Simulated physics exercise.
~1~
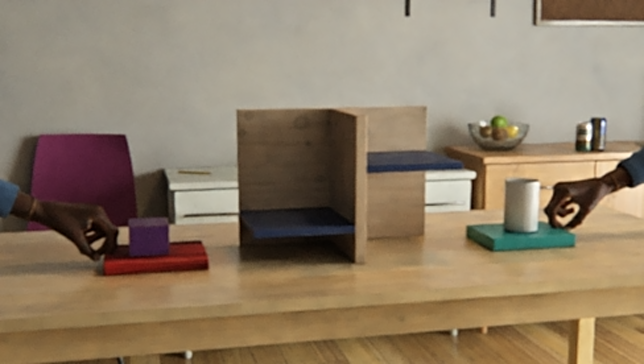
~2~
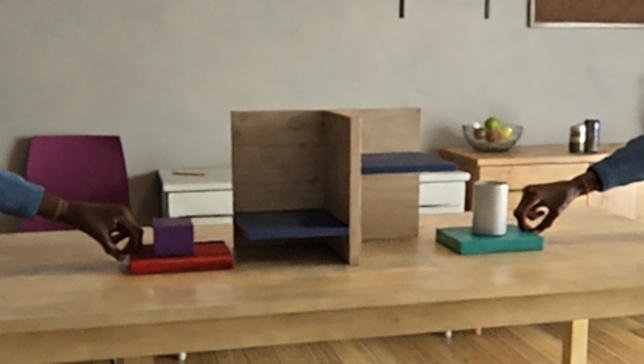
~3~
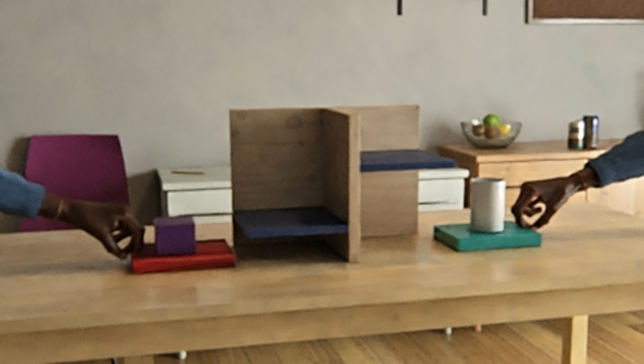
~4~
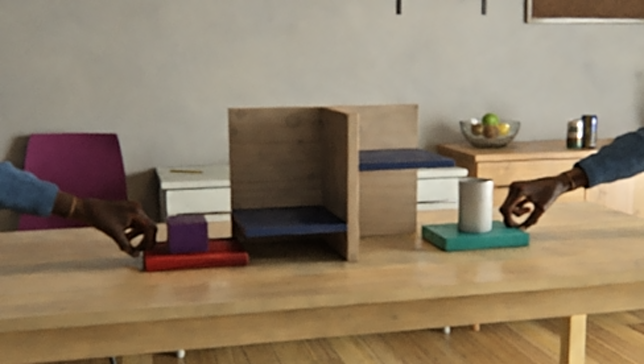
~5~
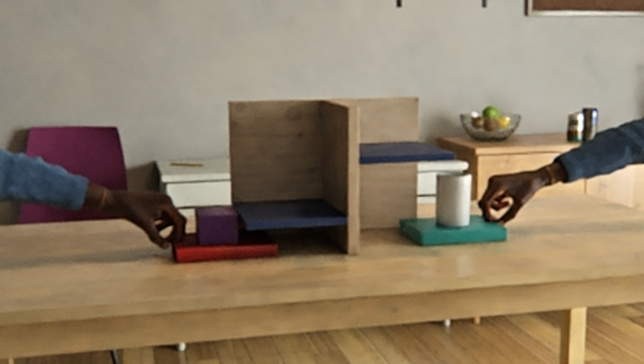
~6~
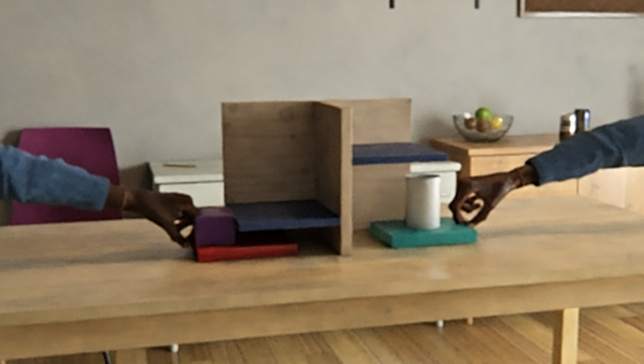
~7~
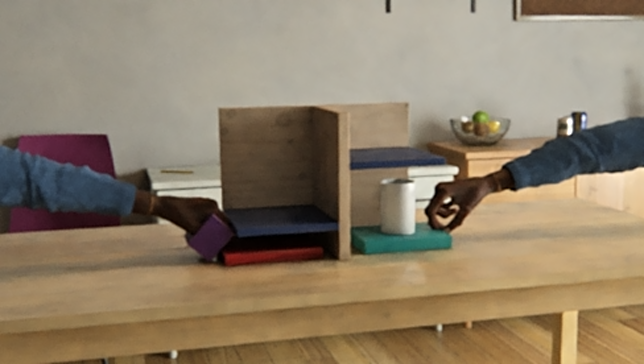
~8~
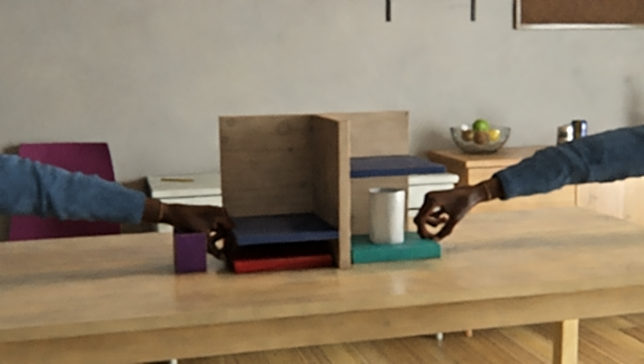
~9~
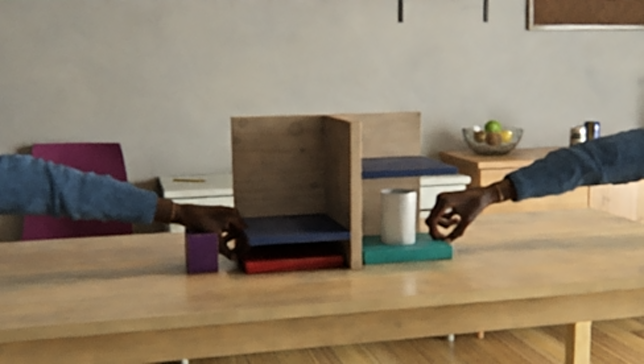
A red board carrying a purple block and a turquoise tray carrying a pale upright cylinder slide inward from opposite ends of a light wooden table, each guided by a hand. Seen from the front in a gently swaying view, a wooden rack with dark blue shelves stands between them, the left shelf lower than the right. On the left, the block meets the low shelf's edge, is pushed back, tilts and drops onto the table. The red board continues beneath the shelf. On the right, the cylinder passes under the higher shelf and stays upright on its tray.
